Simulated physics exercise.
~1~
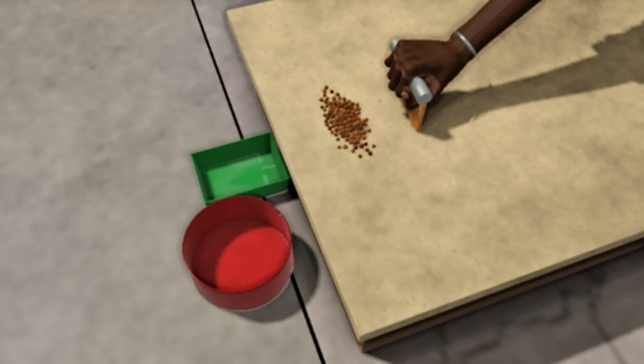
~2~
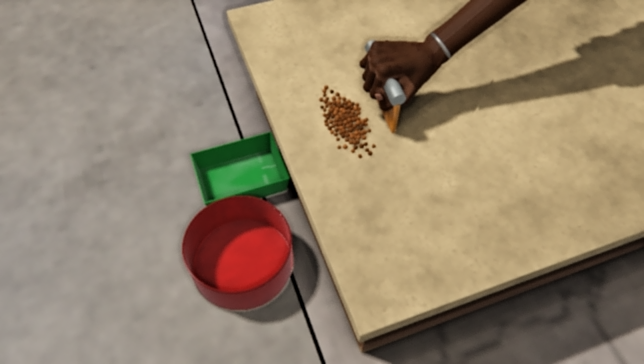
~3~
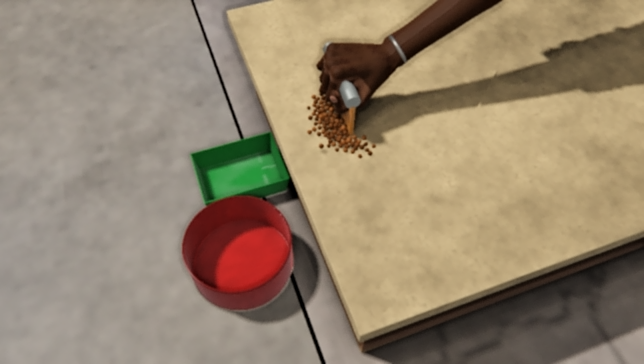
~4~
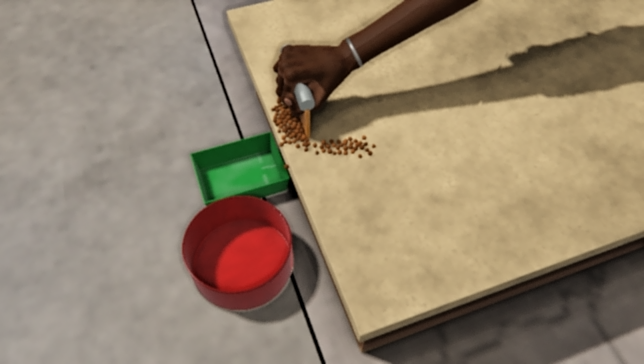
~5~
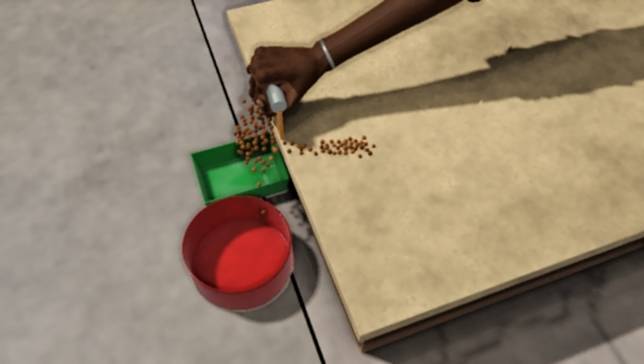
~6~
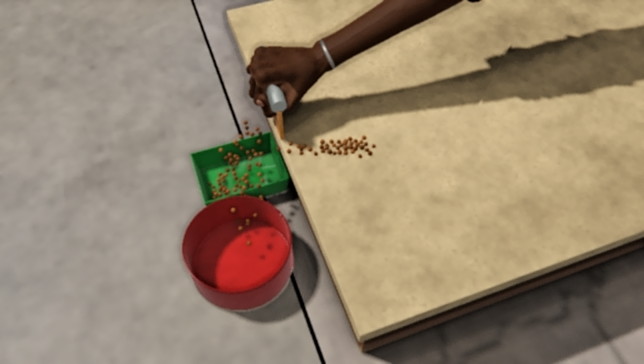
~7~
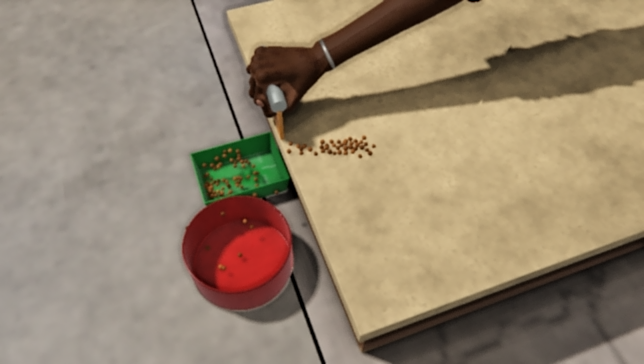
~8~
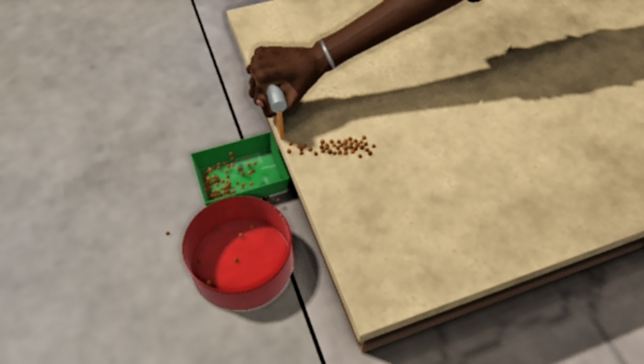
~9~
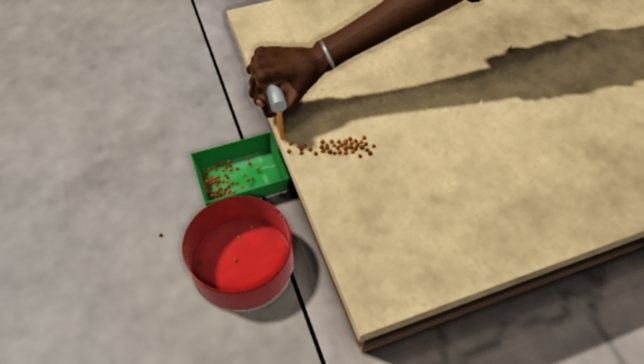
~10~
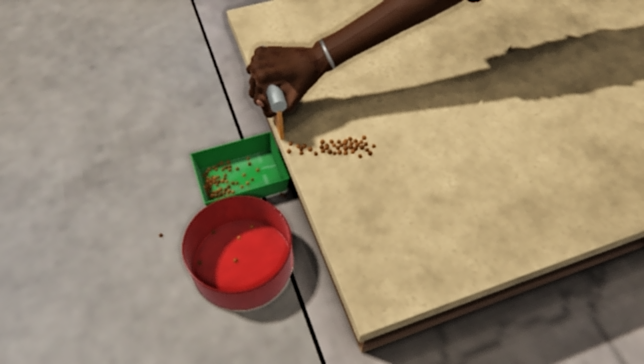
In the video, a hand pushes a scraper leftward through a pile of small brown balls on a board, stopping at the edge; many drop into a green tin, a few reach the red pot or the floor, and some stay on the board.
